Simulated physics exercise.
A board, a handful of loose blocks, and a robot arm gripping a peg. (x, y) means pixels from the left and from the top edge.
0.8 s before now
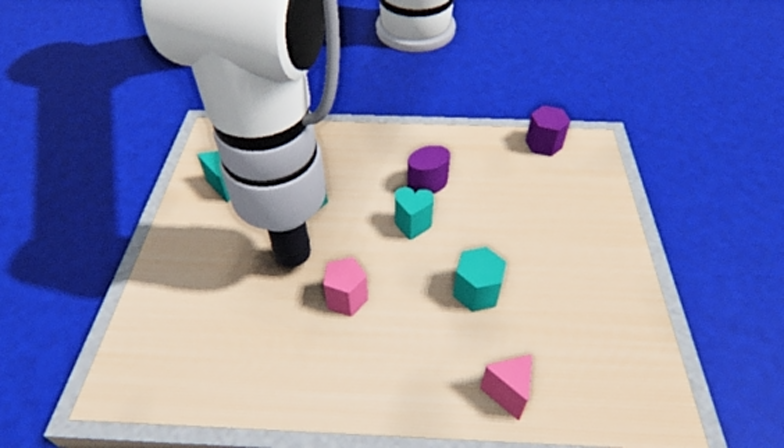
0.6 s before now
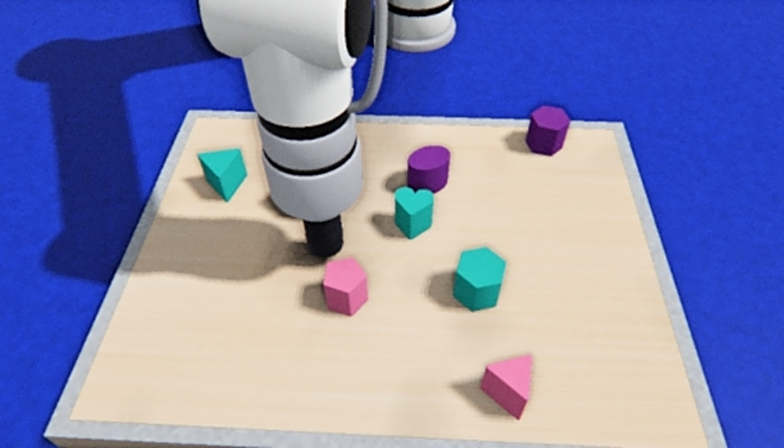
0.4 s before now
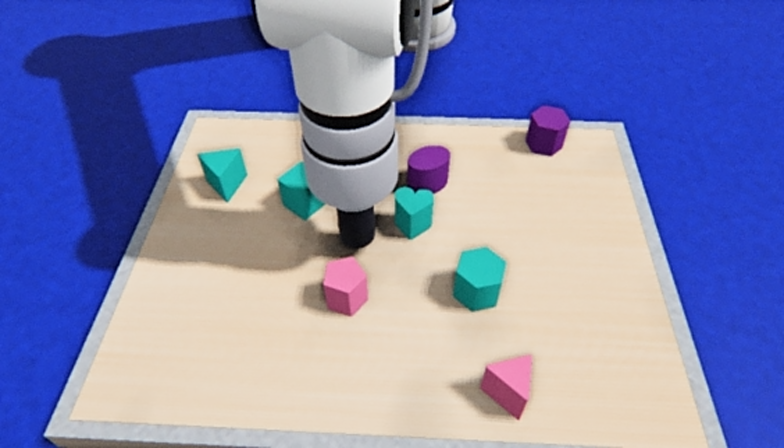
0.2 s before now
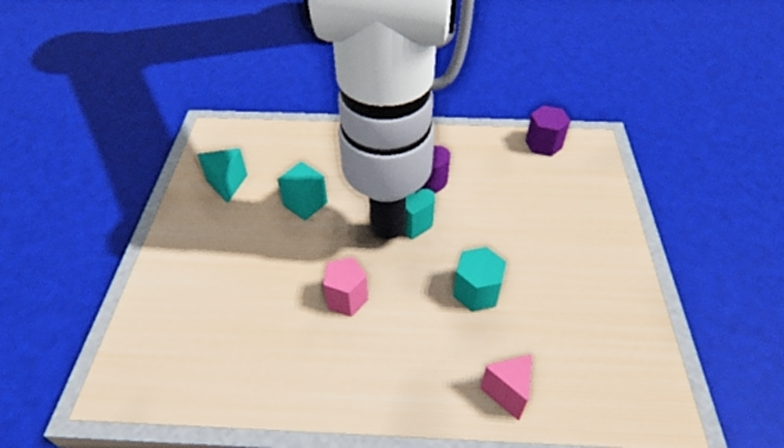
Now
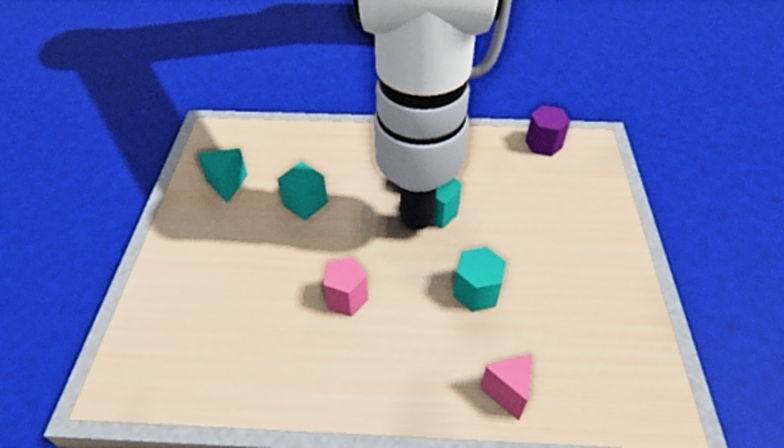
A robot arm swept its black peg rightward across a board of colored blocks, passing above the pink pentagon, then pushed the turquoise heart block a little to the right while covering the purple oval one.
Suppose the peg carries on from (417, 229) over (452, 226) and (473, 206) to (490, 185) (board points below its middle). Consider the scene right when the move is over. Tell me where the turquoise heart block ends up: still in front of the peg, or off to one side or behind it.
Kept ahead.
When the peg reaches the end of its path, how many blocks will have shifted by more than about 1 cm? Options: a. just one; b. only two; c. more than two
a
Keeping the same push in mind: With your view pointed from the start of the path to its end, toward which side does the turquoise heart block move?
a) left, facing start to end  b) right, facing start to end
Answer: A.
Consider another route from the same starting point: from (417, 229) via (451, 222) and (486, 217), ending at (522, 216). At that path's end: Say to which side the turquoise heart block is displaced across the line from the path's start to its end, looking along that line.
Answer: Leftward.
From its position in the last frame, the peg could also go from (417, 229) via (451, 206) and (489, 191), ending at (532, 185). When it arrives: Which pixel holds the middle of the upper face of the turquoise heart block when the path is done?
Expect it around (548, 140).
On the path given first. One third of the way, peg at (454, 214); turquoise heart block at (468, 178), turned 30° anticlockwise.
Two thirds of the way, peg at (475, 194); turquoise heart block at (488, 159), turned 30° anticlockwise.
At the end, peg at (492, 174); purple elliptical block still; turquoise heart block at (505, 140), turned 30° anticlockwise.
